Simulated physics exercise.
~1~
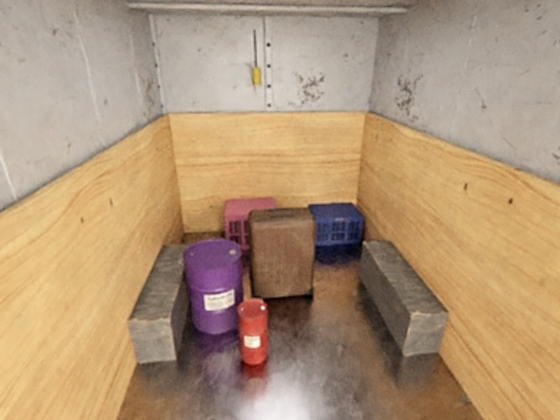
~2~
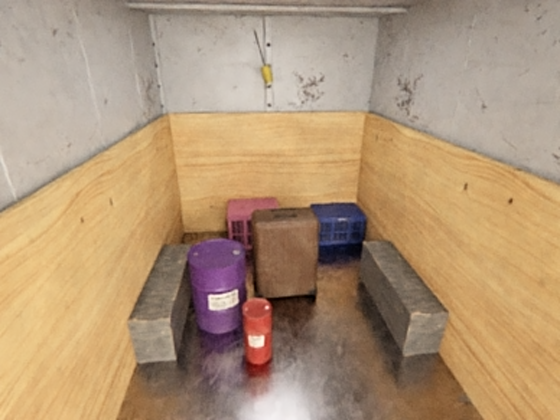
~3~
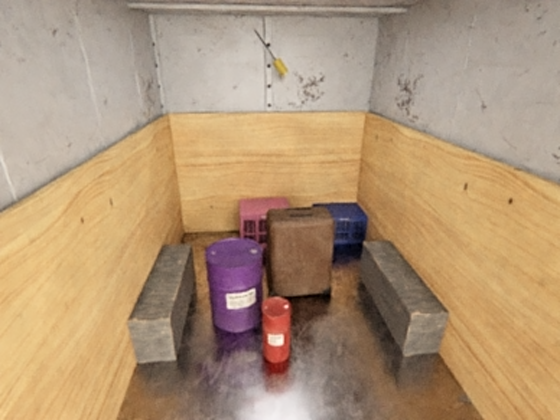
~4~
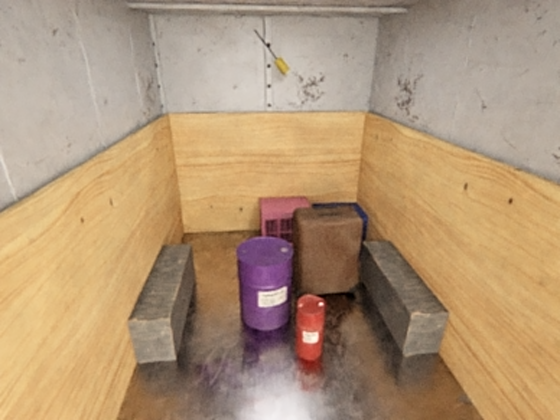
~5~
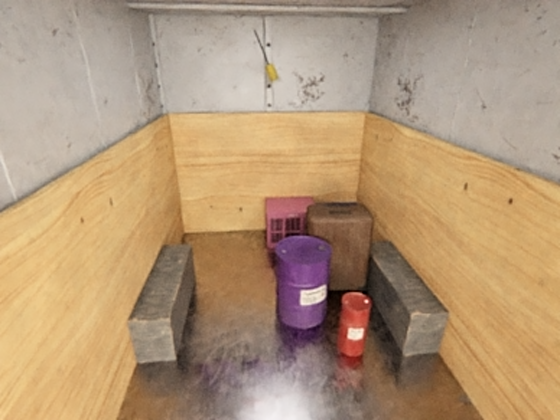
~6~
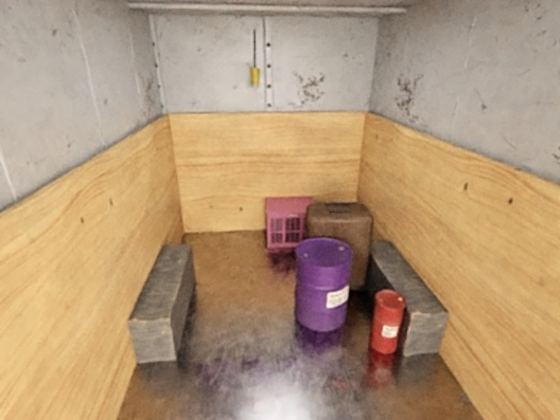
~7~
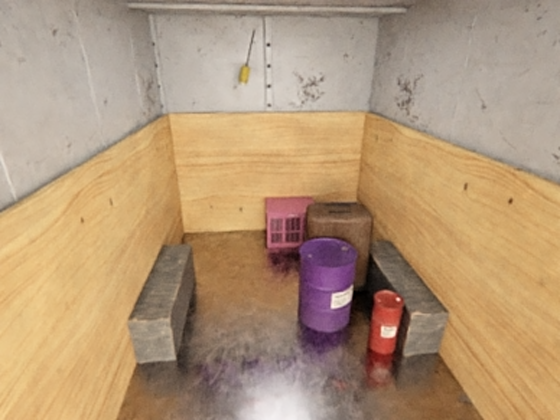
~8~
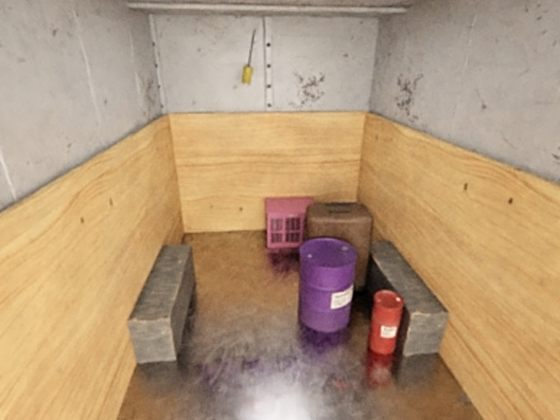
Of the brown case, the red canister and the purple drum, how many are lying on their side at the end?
None of them are lying on their side. The brown case, the red canister and the purple drum all still stand upright after sliding to the right.
